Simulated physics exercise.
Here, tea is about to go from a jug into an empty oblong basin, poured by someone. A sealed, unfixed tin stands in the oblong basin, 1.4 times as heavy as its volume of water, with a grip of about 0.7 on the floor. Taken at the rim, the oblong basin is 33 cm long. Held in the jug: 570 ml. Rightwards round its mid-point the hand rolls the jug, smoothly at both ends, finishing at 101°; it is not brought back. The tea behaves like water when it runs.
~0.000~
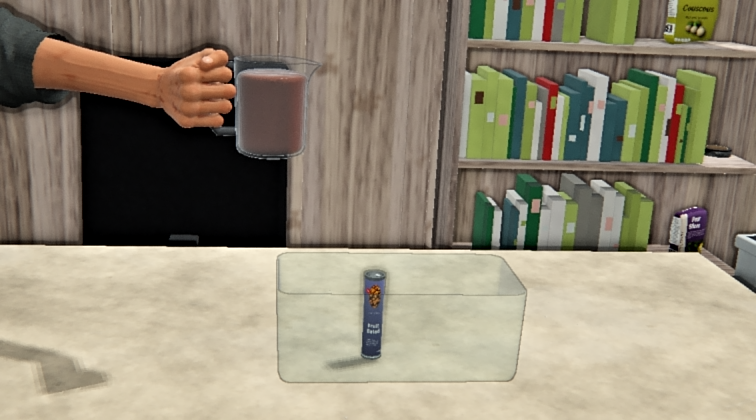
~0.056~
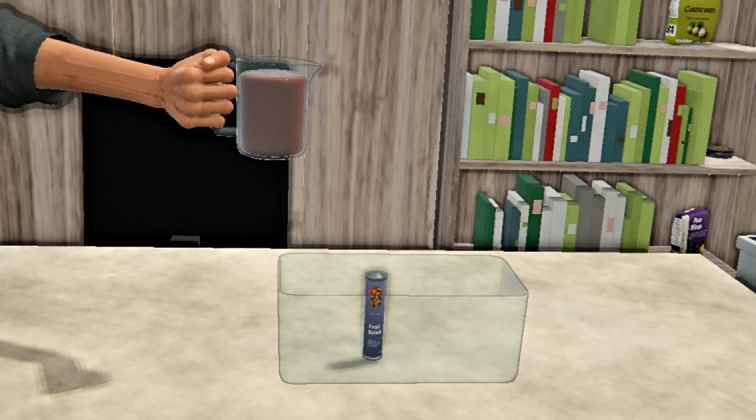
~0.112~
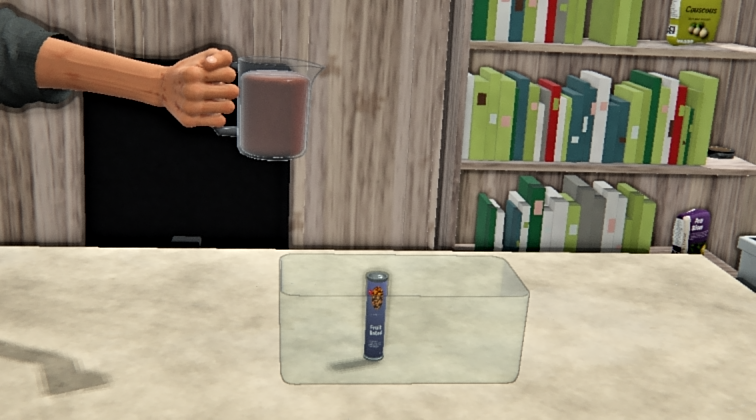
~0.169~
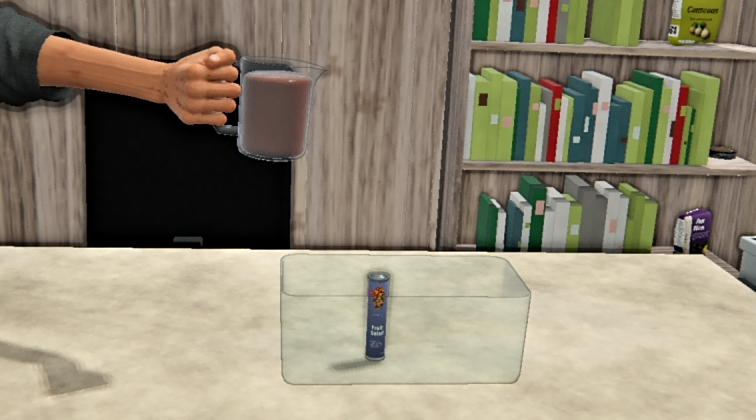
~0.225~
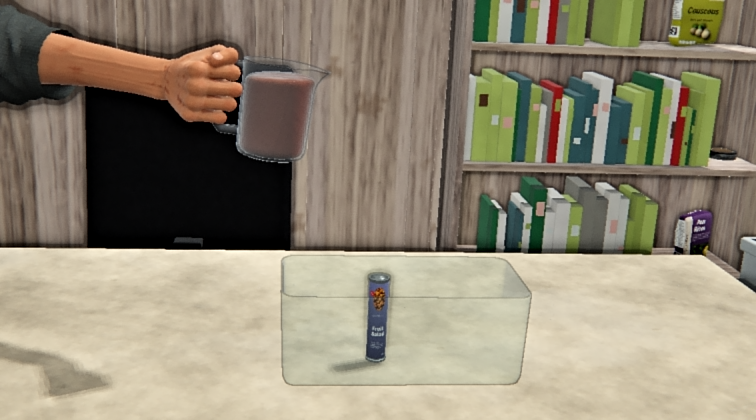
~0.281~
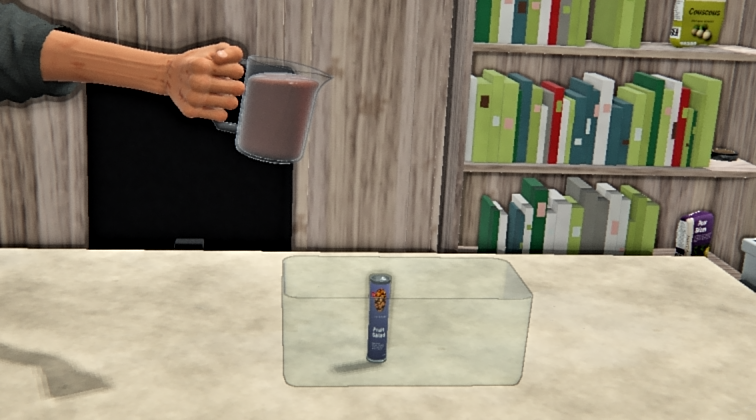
A hand holds a jug of brown liquid and tilts it slightly to the right.
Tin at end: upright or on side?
It's going to keep its balance.
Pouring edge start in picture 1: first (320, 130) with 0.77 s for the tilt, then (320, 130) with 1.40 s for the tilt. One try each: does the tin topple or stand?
In the first try it comes down; in the second it comes down.
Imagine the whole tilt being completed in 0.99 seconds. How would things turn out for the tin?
Holds steady.
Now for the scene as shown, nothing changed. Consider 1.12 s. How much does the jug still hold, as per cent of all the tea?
Share remaining: Approx. 38 %.
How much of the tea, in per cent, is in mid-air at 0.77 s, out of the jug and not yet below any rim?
Around 14 in a hundred.
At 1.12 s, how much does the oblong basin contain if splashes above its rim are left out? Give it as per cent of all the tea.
Reading: Approx. 34 %.
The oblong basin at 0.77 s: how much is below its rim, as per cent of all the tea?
Near 1 in a hundred.
By 0.77 s the tilt is 58° and 85 per cent is still to pour; the tin stands where it began.
By 1.12 s the tilt is 92° and 38 per cent is still to pour; the tin stands where it began.
By 1.50 s the tilt is 101° and 5 per cent is still to pour; the tin stands where it began.
By 1.90 s the tilt is 101° and 0 per cent is still to pour; the tin stands where it began.
At rest the tin stands where it began.
